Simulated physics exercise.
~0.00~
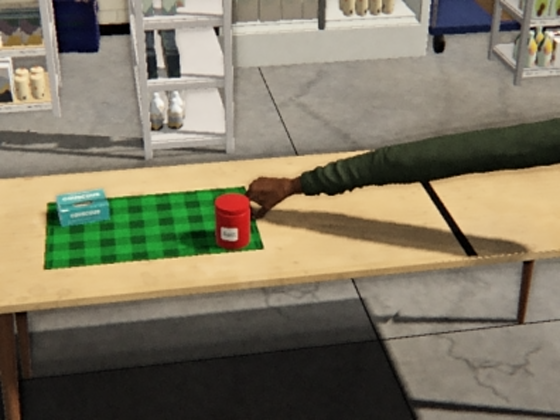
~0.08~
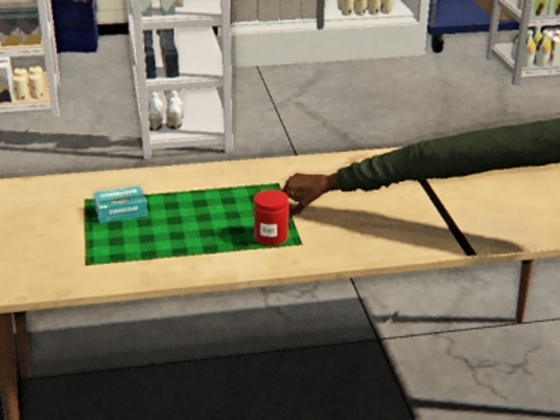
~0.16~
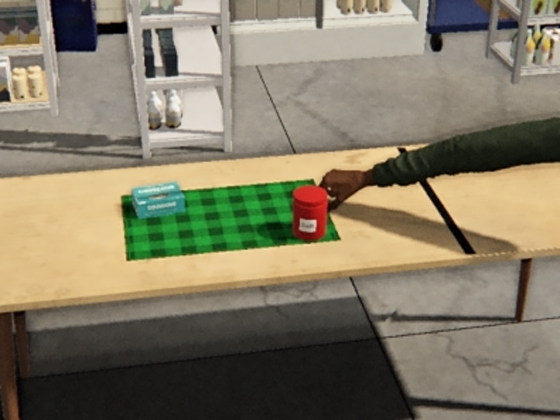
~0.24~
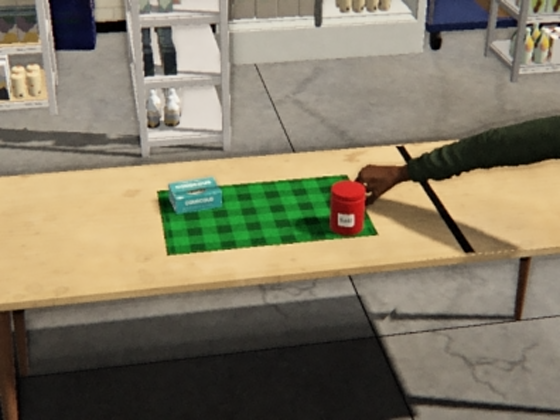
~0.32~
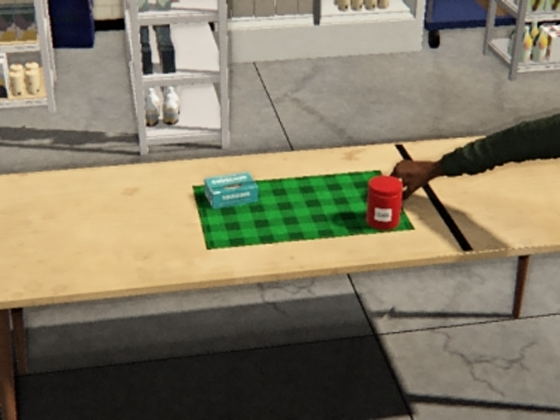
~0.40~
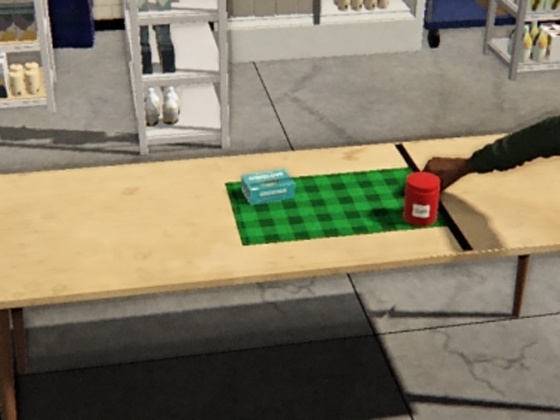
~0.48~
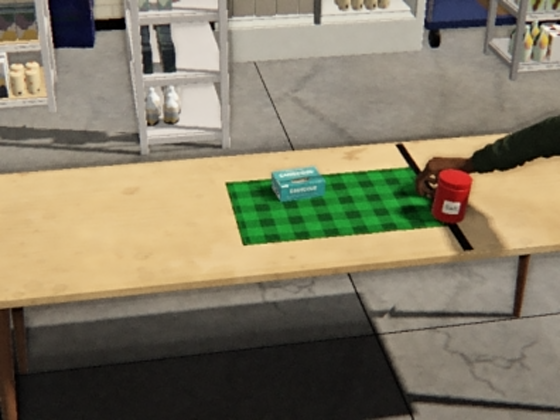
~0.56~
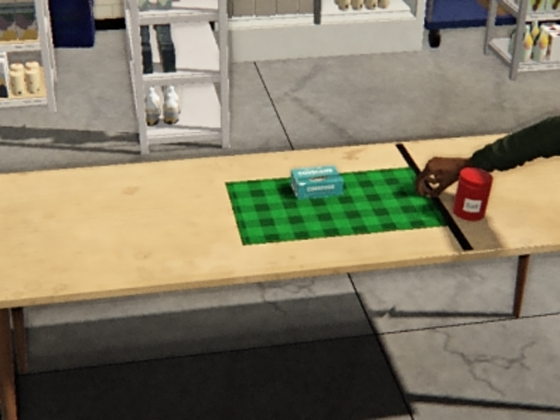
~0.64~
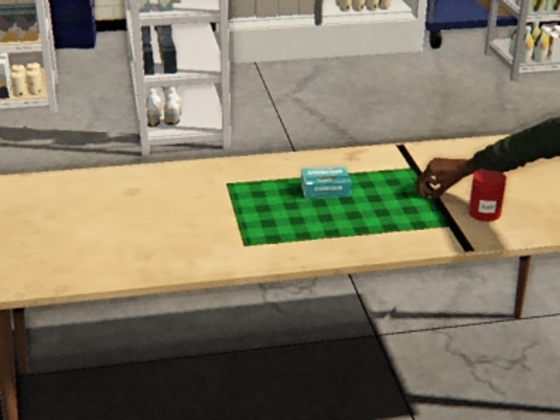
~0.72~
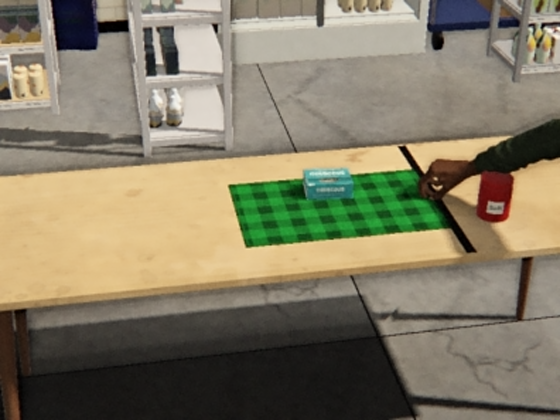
A green checked mat stops at the tape while its red jar slides off rightward.
